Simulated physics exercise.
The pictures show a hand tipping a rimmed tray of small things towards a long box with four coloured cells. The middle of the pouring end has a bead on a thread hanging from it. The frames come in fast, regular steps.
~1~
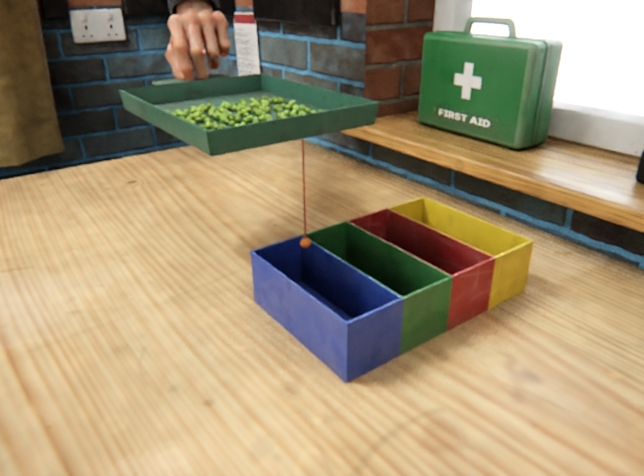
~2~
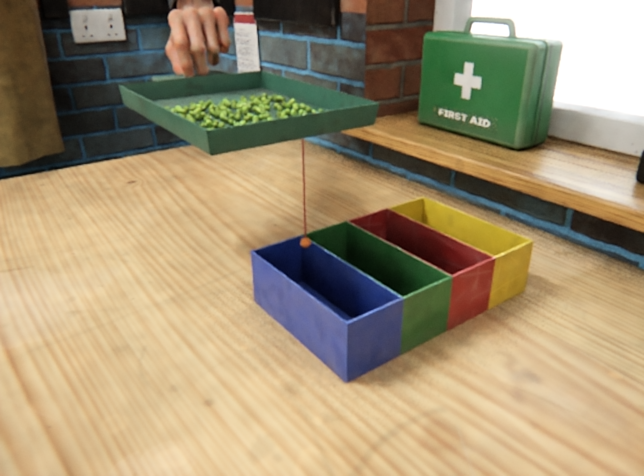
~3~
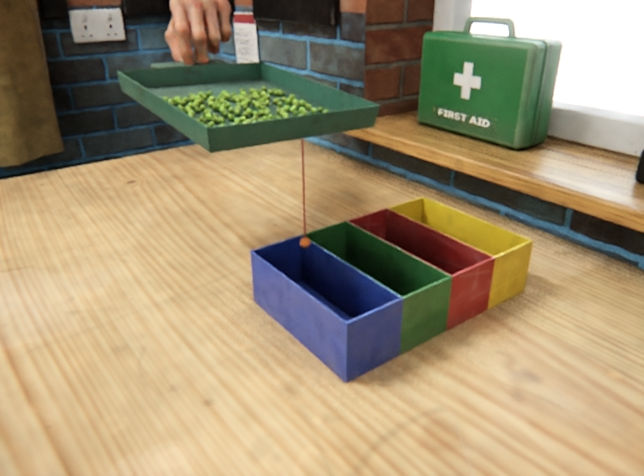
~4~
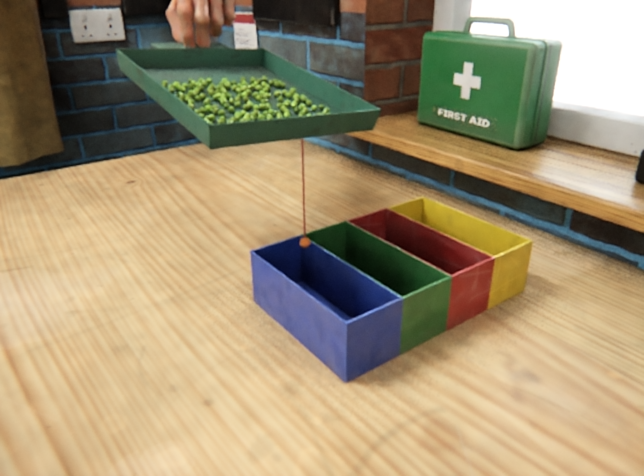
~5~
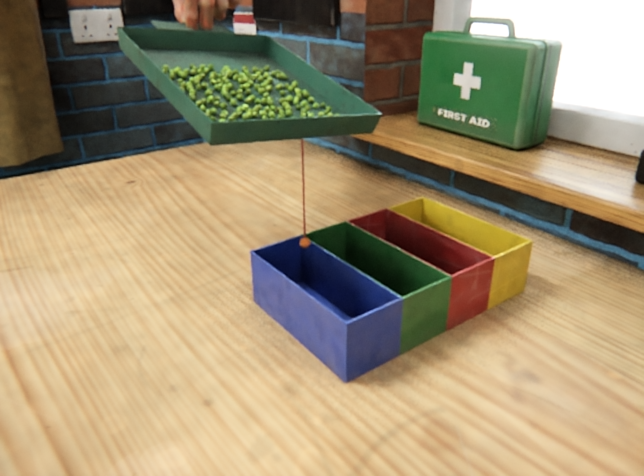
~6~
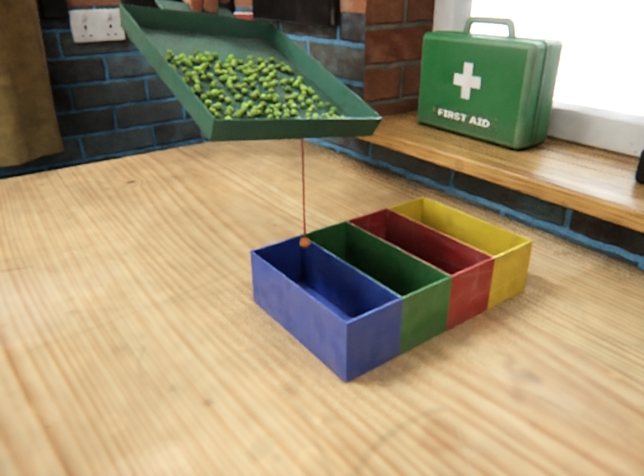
Hand raising the far side of a green tray, tilting it as green peas shift, above blue, green, red and yellow compartments.
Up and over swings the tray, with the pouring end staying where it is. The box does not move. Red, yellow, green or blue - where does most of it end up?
Most of it ends up in green.
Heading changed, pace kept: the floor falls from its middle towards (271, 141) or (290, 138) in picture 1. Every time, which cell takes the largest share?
Try 1 - that blue cell. Try 2 - blue.
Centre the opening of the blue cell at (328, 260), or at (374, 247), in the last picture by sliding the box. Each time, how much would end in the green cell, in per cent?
70 per cent the first time, 0 per cent the second time.
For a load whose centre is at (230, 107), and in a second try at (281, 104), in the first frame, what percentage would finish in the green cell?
70 per cent for the first try, 70 per cent for the second.
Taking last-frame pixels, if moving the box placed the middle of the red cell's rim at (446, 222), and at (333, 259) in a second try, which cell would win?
In order: Blue, that yellow cell.
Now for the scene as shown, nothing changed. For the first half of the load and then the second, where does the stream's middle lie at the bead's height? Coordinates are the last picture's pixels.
Near (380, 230) to start, and near (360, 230) afterwards.
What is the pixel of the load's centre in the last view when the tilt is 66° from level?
Close to (329, 120).
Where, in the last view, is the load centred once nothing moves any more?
(377, 299).
Shortly afterwards, tray tipped steeply; all but a few on the tray; only a few falling or outside the box.
Next, tray tipped past a quarter turn; all but a few on the tray; a little in the red cell; only a few in the green cell; only a few falling or outside the box.
Some moments later, tray tipped past a quarter turn; near two thirds in the green cell; near a quarter in the red cell; near a quarter in the blue cell.
In the end, tray tipped past a quarter turn; near two thirds in the green cell; near a quarter in the red cell; near a quarter in the blue cell; none at all in the yellow cell.
